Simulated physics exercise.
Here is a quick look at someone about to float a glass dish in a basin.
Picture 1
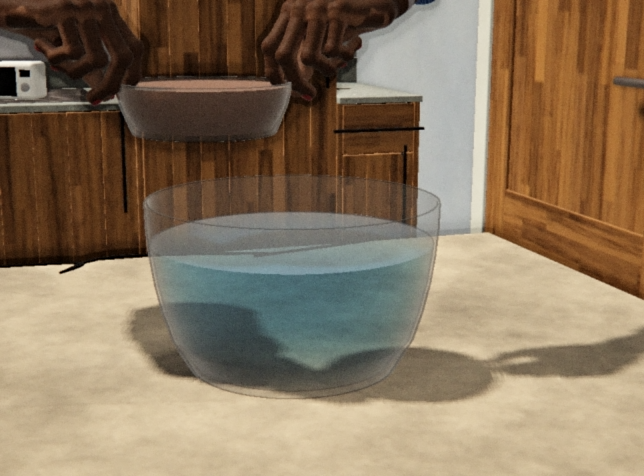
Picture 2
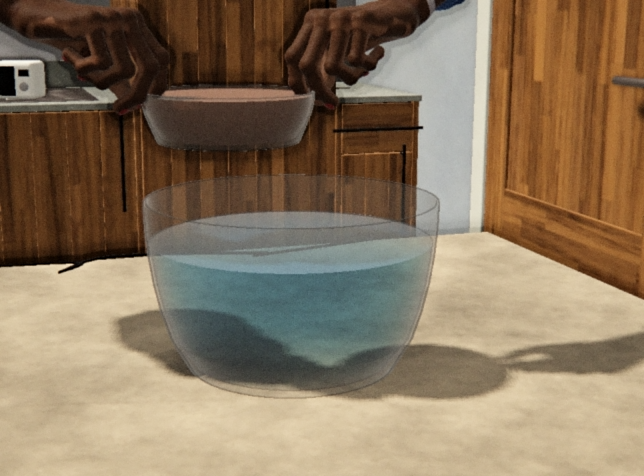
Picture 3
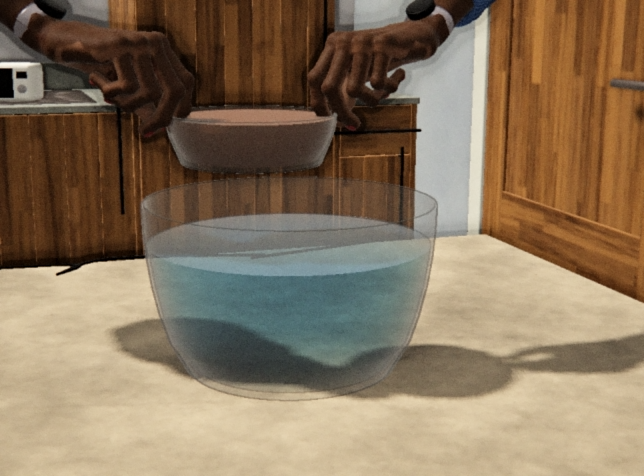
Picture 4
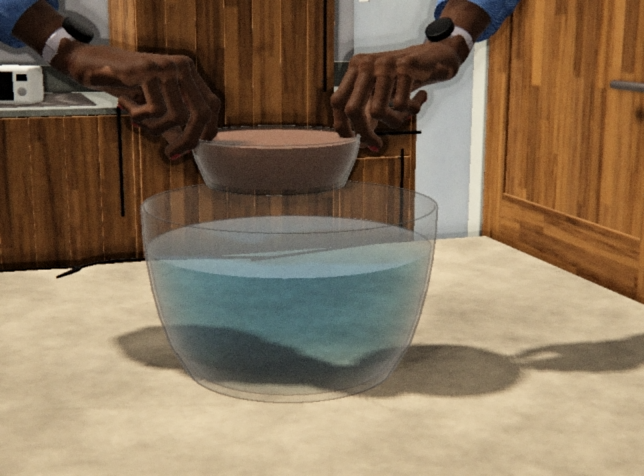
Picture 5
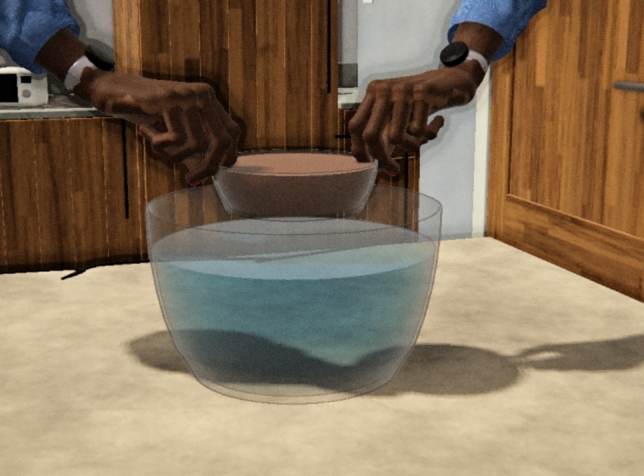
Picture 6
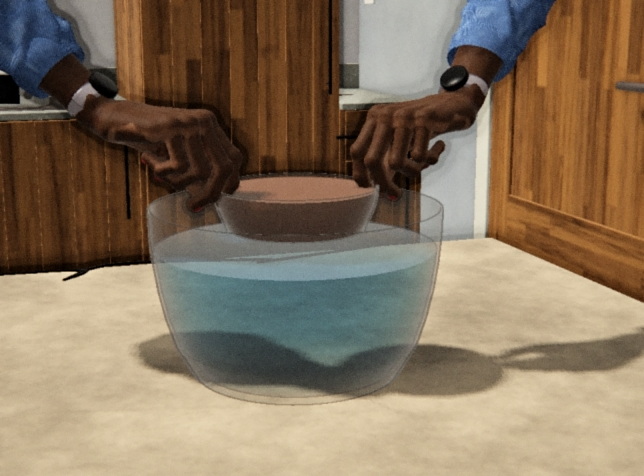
A small, nearly full dish, held at its rim by two hands, moved down and slightly right over a large clear basin of bluish water until it was just above the surface.
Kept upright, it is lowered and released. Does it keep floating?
No.
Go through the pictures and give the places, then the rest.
In the first picture, dish (204, 104) nearly full; above the basin.
In the second picture, dish nearly full, surface at (228, 96); coming down.
In the third picture, dish (251, 135) nearly full; lower.
In the fourth picture, dish nearly full, surface at (276, 139); lower still.
In the fifth picture, dish (294, 181) nearly full; close to the surface.
In the sixth picture, dish nearly full, surface at (296, 190); just over the surface.
Next, the dish dips into the water.
After that, water pours in over its rim.
Finally, the dish lies on the bottom.
